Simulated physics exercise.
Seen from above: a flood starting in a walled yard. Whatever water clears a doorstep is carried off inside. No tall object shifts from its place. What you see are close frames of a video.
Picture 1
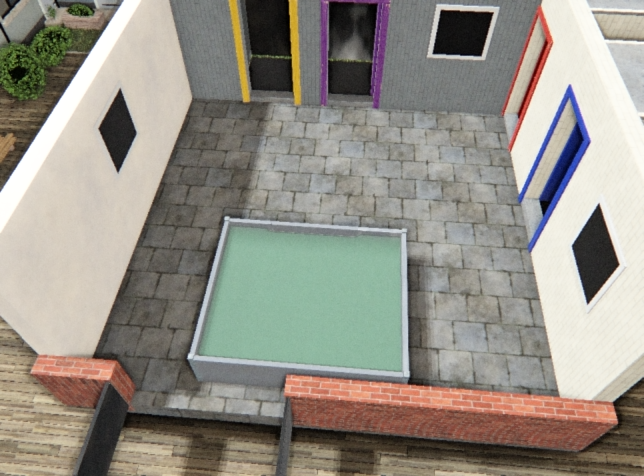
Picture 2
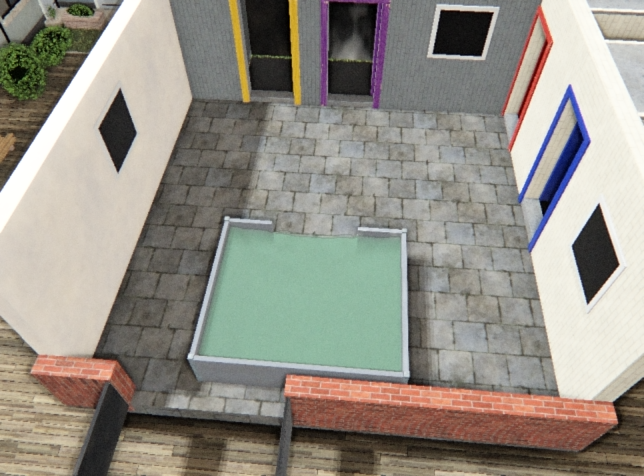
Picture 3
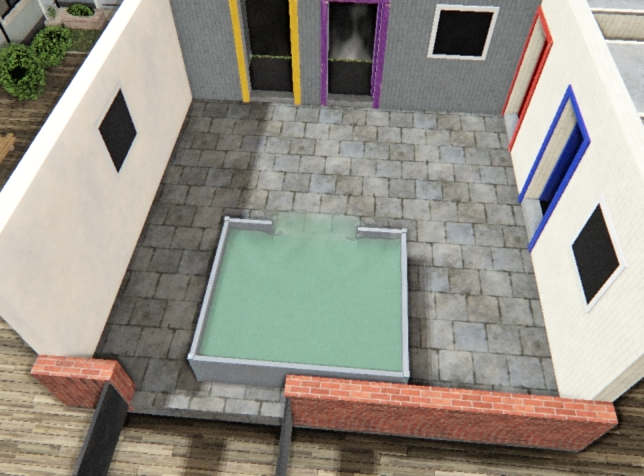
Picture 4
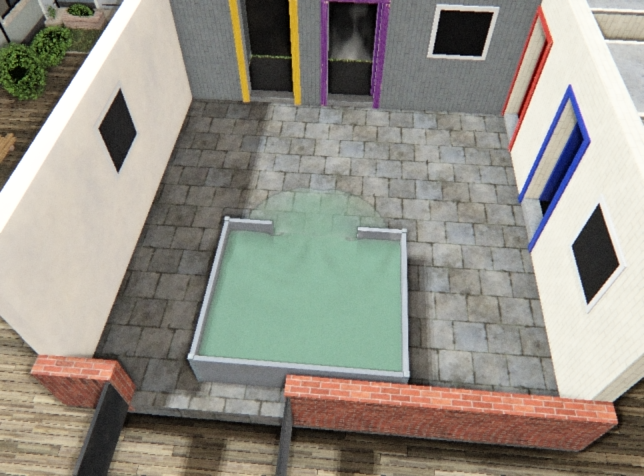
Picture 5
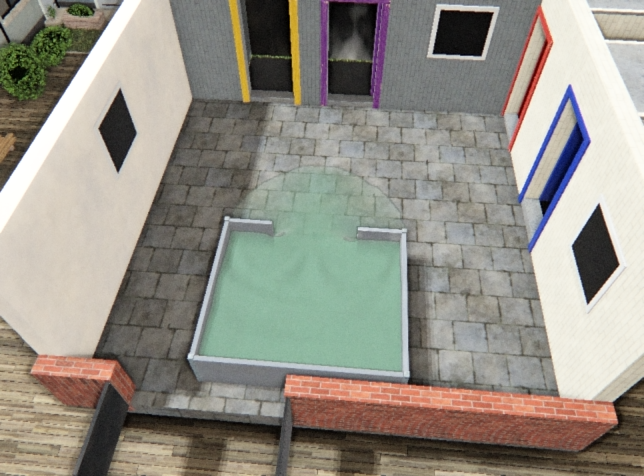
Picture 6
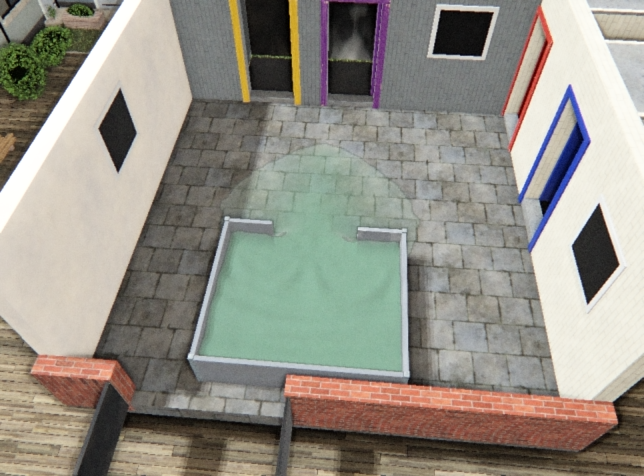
In a walled yard, green water pours through a gap in a tank's far side and fans out over the paving.
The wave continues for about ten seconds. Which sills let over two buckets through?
Red door: Exceeds two buckets. Blue door: Within two buckets. Yellow door: Exceeds two buckets. Purple door: Exceeds two buckets.
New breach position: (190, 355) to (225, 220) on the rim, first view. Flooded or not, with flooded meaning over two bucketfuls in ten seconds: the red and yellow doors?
First red crosses the line, then yellow crosses the line.
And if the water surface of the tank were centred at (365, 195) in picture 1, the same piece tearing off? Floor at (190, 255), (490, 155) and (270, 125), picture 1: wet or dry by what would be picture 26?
Parched, soaked, soaked.
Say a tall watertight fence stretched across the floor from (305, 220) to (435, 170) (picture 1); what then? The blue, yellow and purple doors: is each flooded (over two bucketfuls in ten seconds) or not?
Here's how it goes: The blue door ends up swamped, the yellow door remains below, the purple door remains below.
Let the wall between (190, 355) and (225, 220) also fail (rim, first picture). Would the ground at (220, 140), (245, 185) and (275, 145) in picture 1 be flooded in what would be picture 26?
Submerged, submerged, submerged.
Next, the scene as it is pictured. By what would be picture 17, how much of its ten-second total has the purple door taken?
Roughly 35 %.
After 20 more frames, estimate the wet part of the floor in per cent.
Roughly 55 %.
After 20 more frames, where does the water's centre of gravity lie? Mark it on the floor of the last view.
(313, 224).
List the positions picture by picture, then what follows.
The first picture shows still water in the open tank at (307, 292).
In the second picture, water pours out on the open tank's far side and has run to a hidden place.
In the third picture, water pours out on the open tank's far side and has run to a hidden place.
In the fourth picture, water pours out on the open tank's far side and has run to (296, 192).
In the fifth picture, the front is at (306, 169), out from the gap on the open tank's far side.
In the sixth picture, water pours out on the open tank's far side and has run to (320, 147).
A moment on, water covers 35 % of the floor; the red door not reached, the blue door not reached, the yellow door wet at the sill, nothing in, the purple door under two buckets in.
Next, water covers 50 % of the floor; the red door not reached, the blue door not reached, the yellow door over two buckets in, the purple door over two buckets in.
Then, water covers 55 % of the floor; the red door over two buckets in, the blue door not reached, the yellow door over two buckets in, the purple door far over two buckets in.
Later, water covers 80 % of the floor; the red door far over two buckets in, the blue door wet at the sill, nothing in, the yellow door far over two buckets in, the purple door far over two buckets in.
In the end, water covers 95 % of the floor; the red door far over two buckets in, the blue door wet at the sill, nothing in, the yellow door far over two buckets in, the purple door far over two buckets in.
